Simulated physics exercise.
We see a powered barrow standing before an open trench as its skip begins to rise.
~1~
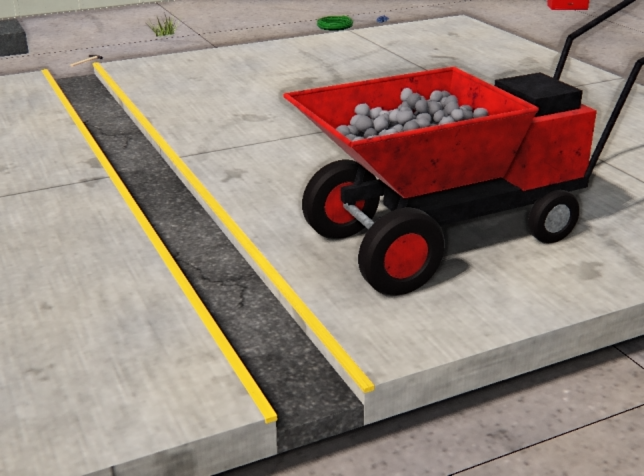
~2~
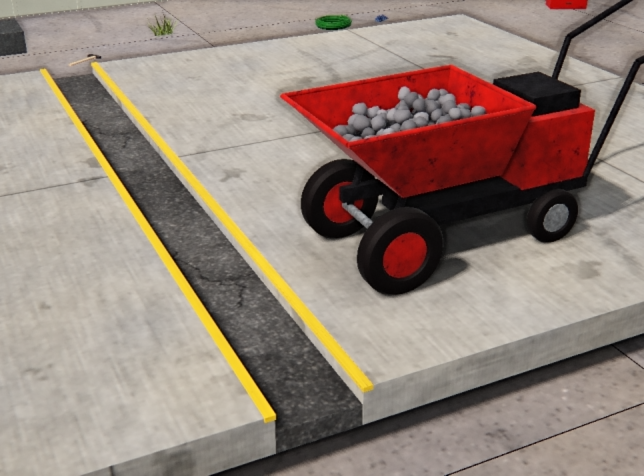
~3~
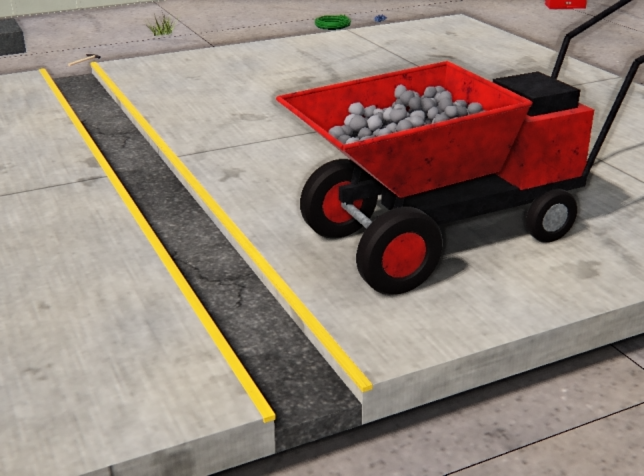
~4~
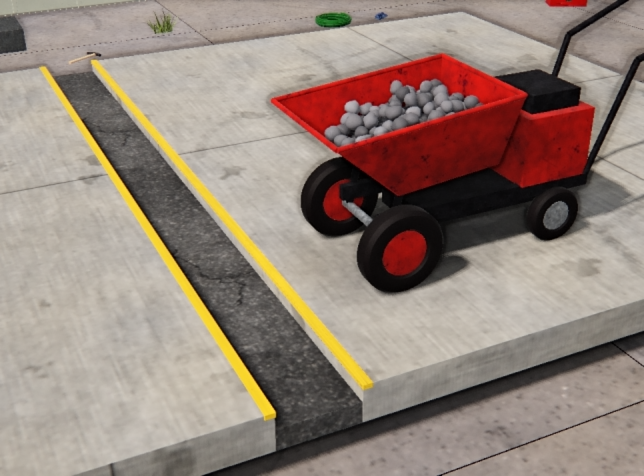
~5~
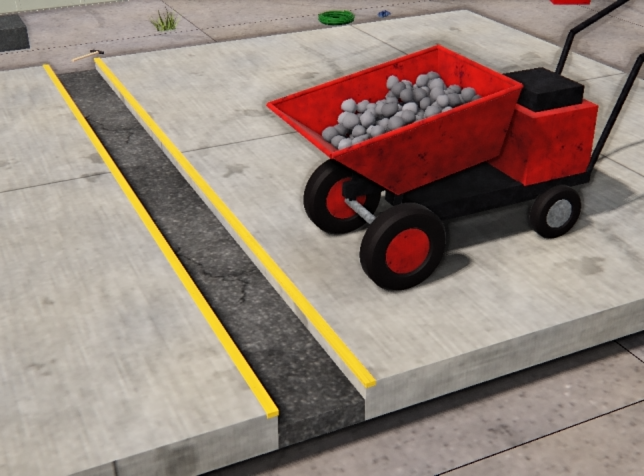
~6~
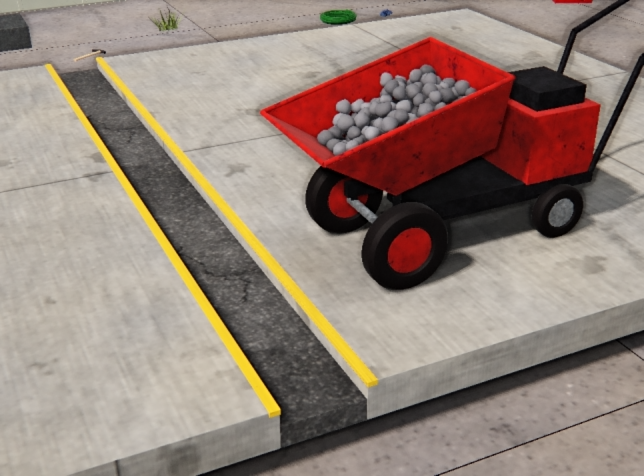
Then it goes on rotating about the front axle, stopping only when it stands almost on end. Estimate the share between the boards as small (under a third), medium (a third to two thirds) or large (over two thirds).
It is medium.
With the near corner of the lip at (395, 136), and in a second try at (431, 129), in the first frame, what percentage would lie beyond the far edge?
10 and 0 in a hundred, in that order.
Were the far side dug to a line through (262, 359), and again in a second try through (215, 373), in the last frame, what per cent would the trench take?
First case 30 %, second case 60 %.
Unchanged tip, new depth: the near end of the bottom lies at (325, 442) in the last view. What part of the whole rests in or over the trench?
The share would be around 80 per cent.
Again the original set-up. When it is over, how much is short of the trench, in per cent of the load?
I'd put it at some 0 per cent of the load.
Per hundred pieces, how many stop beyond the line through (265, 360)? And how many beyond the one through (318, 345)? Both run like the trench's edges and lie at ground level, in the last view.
I'd say about 40 and about 70 in a hundred.
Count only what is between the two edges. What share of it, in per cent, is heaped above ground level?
40 per cent, near enough.
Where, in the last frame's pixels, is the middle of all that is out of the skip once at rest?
Near (216, 291), more or less.
Just after the last frame, skip tipped steeply; every one in the skip.
A moment on, skip tipped steeply; the larger part in the skip; roughly a quarter in or heaped over the trench; about a tenth beyond it; just a few falling.
Further on, skip tipped right over; roughly a quarter in the skip; roughly half in or heaped over the trench; roughly a quarter beyond it.
When it is over, skip tipped right over; roughly a quarter in the skip; roughly half in or heaped over the trench; roughly a quarter beyond it.
